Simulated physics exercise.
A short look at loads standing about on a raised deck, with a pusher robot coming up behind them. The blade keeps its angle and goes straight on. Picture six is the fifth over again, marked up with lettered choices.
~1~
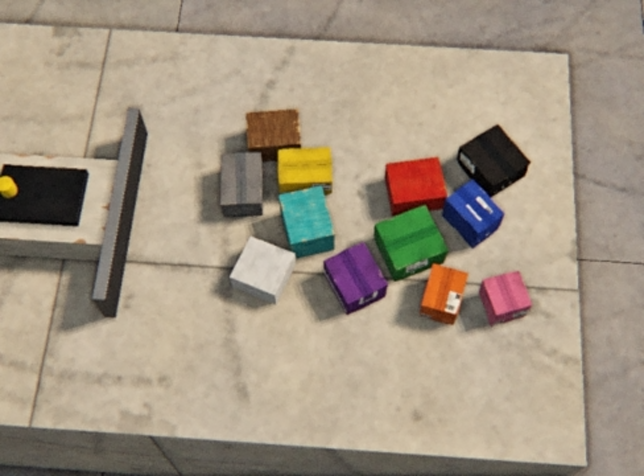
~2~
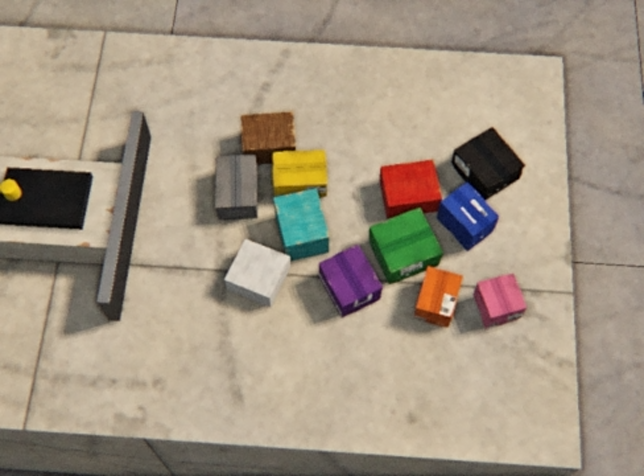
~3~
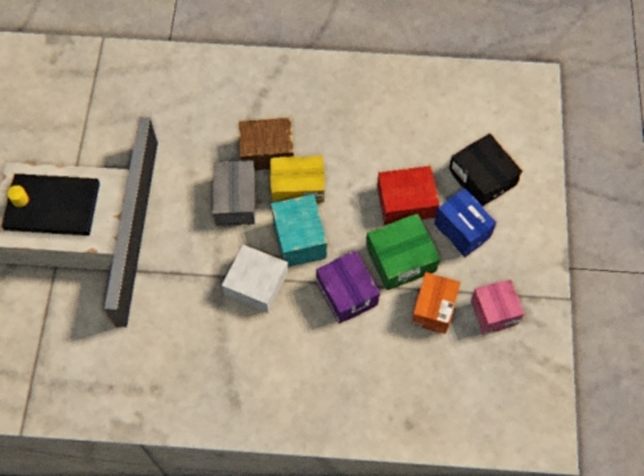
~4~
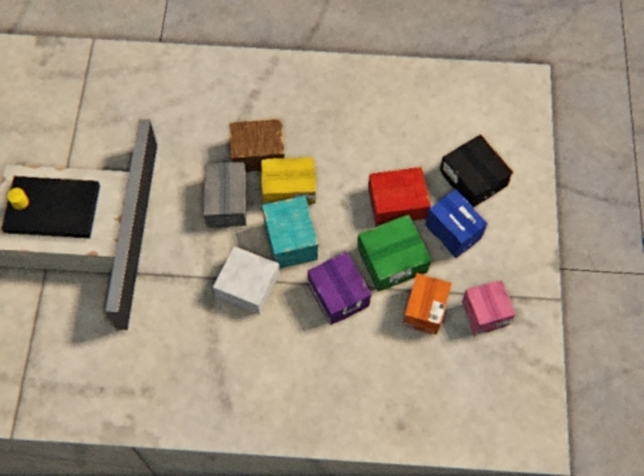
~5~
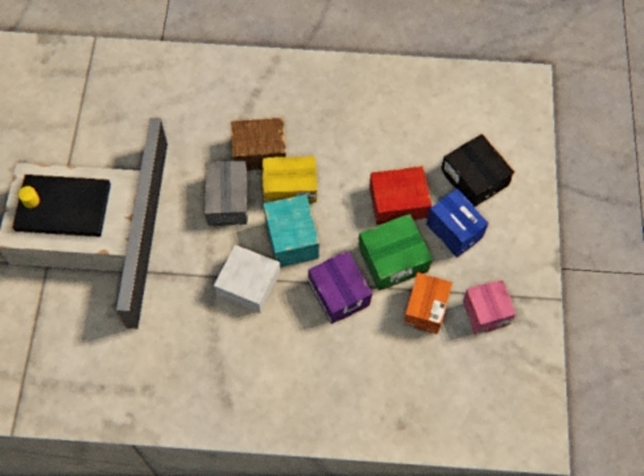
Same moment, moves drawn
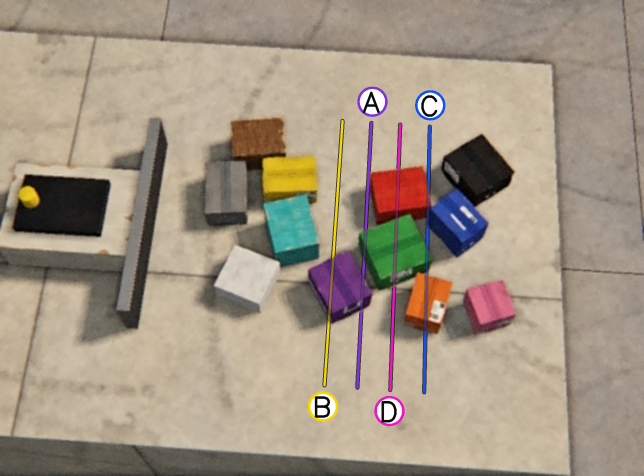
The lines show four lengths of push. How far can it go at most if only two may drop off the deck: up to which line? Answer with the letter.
Stop at C.
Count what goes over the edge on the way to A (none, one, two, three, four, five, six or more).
The count is none.
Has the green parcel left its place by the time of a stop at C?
By then, yes.
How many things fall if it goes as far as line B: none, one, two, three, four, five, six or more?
In all, none.
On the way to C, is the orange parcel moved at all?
By then, yes.
On the marked copy, A at (365, 246); B at (334, 244); C at (427, 250); D at (396, 248).
Following C. Soon after the start, robot (171, 212); brown crate (287, 147); white crate (270, 283).
Later, robot (274, 218); pink parcel (514, 303); blue box (506, 244).
In the end, robot (355, 223); pink parcel over the edge; blue box over the edge; two fallen.
As for the rest, A is within the limit but short; B is within the limit but short; D is within the limit but short.
